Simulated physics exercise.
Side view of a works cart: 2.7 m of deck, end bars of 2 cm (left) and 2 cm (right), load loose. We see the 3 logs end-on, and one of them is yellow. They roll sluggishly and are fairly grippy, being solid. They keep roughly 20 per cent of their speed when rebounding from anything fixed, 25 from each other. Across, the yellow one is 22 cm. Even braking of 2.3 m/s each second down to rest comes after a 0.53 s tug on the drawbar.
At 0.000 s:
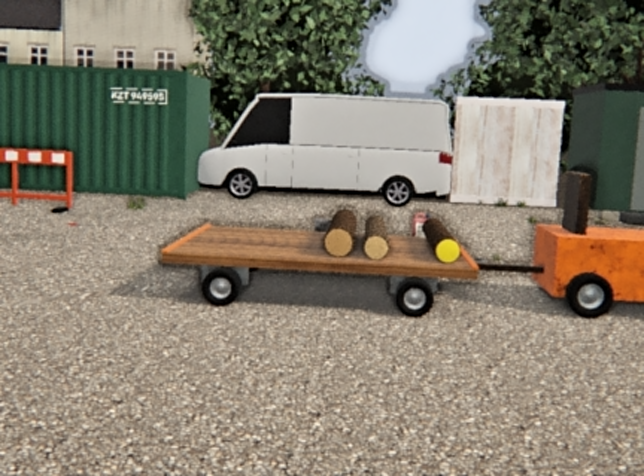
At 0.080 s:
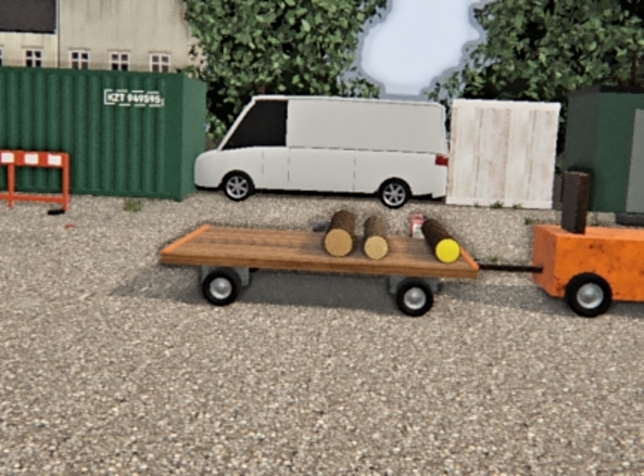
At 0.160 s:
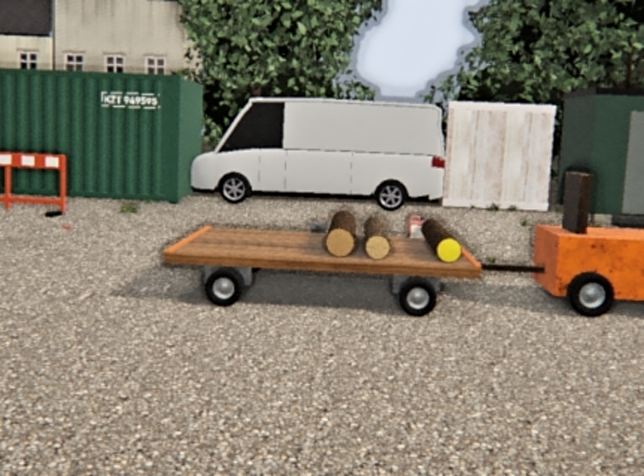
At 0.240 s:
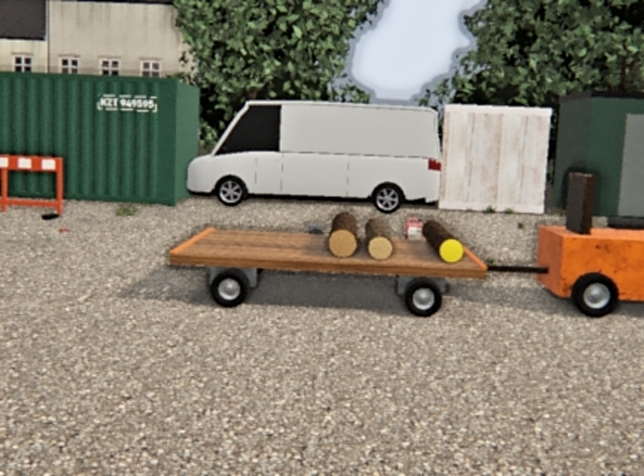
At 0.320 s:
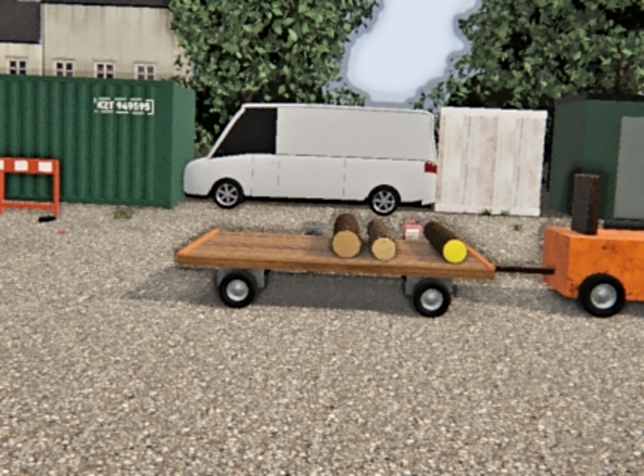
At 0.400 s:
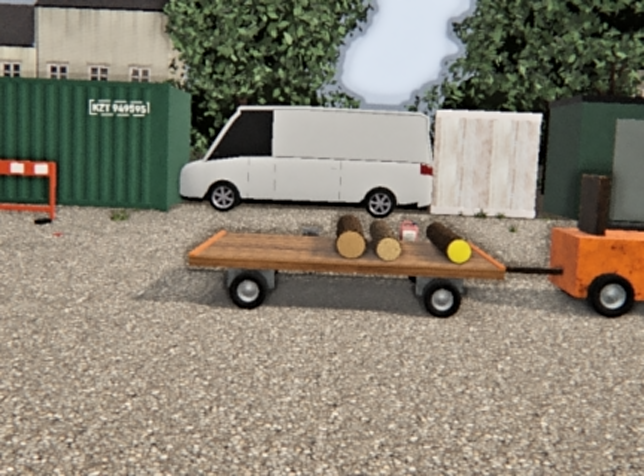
Gravel yard, an orange tug starting to pull a flat wooden cart rightward, three logs, one yellow-ended, riding on its deck.
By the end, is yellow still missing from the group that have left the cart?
Yes, it is held back.
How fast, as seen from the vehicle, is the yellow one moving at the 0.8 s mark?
Roughly 0.6 m/s.
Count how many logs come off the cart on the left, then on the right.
Count by side - left 0, right 0.
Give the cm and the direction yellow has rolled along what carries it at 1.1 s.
Yellow has moved 55 to the left.
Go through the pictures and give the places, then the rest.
The first picture shows yellow (448, 251); right bar at (476, 268); cart at rest; 3 of the 3 make up the bottom layer on the deck.
The second picture shows yellow (448, 251); right bar at (476, 268); cart moving right at 0.2 m/s.
The third picture shows yellow (449, 251); right bar at (478, 267); cart moving right at 0.5 m/s.
The fourth picture shows yellow (452, 251); right bar at (484, 268); cart moving right at 0.8 m/s.
The fifth picture shows yellow (455, 252); right bar at (492, 268); cart moving right at 1.1 m/s.
The sixth picture shows yellow (460, 252); right bar at (503, 268); cart moving right at 1.4 m/s.
Then, 0.8 s in, yellow is on the deck, 65 cm from the right bar, rolling left along the cart; 0 gone from the cart.
Then, 1.1 s in, yellow is on the deck, 75 cm from the right bar; 0 gone from the cart.
Then, 1.6 s in, yellow is on the deck, 65 cm from the right bar, rolling right along the cart; 0 gone from the cart.
In the end (2.1 s), yellow is on the deck, 55 cm from the right bar; 0 gone from the cart.
